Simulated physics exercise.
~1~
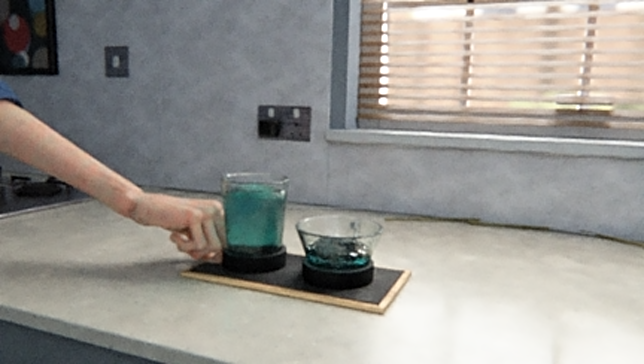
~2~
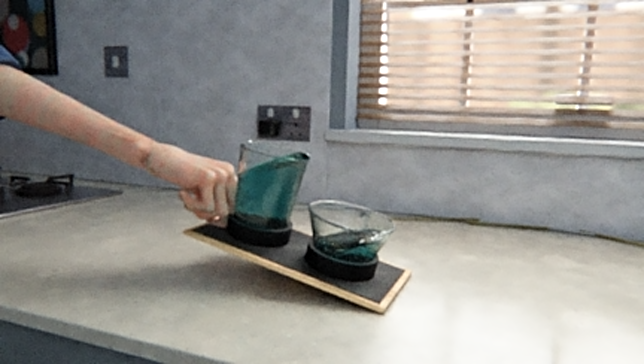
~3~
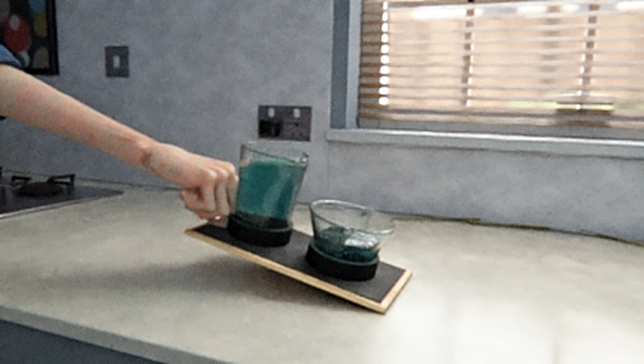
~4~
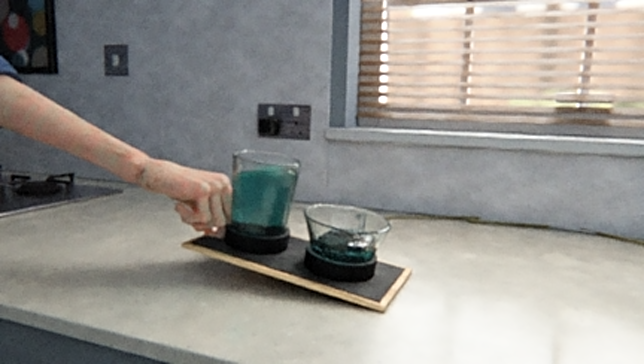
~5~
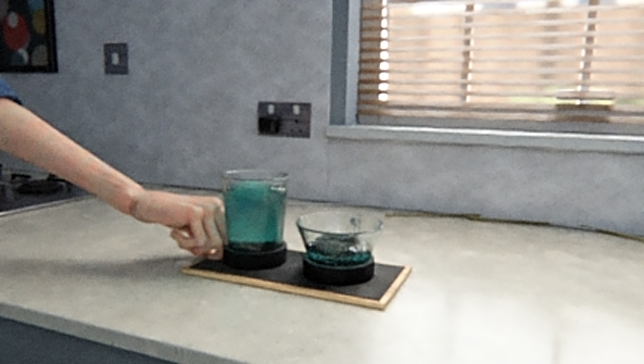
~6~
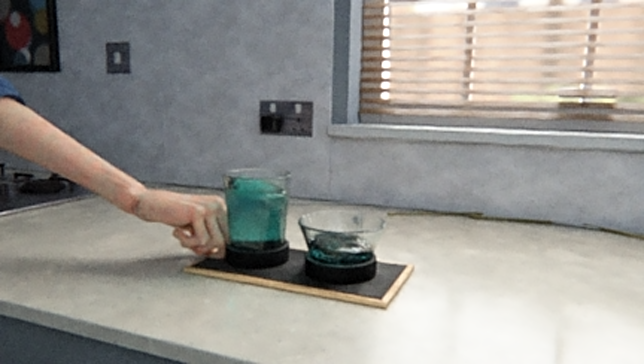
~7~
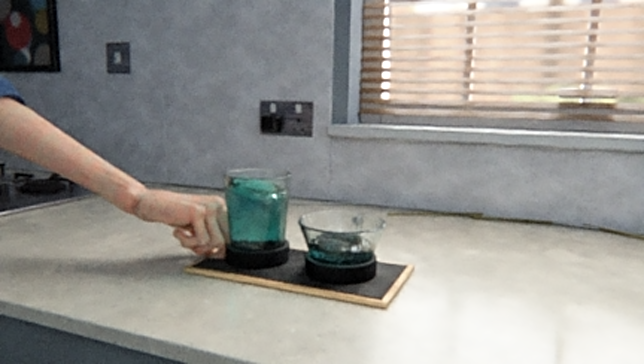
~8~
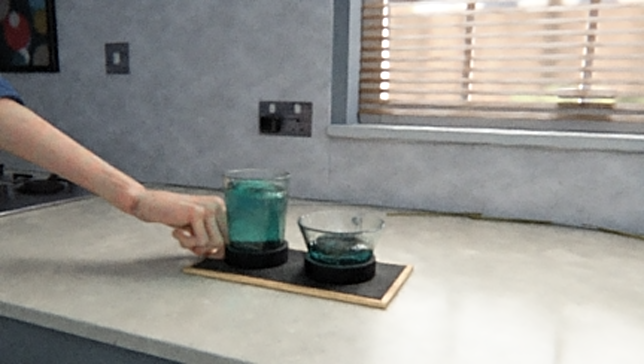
A hand tilting a dark tray holding two glass vessels of teal liquid, raising its left end, then lowering it flat again.
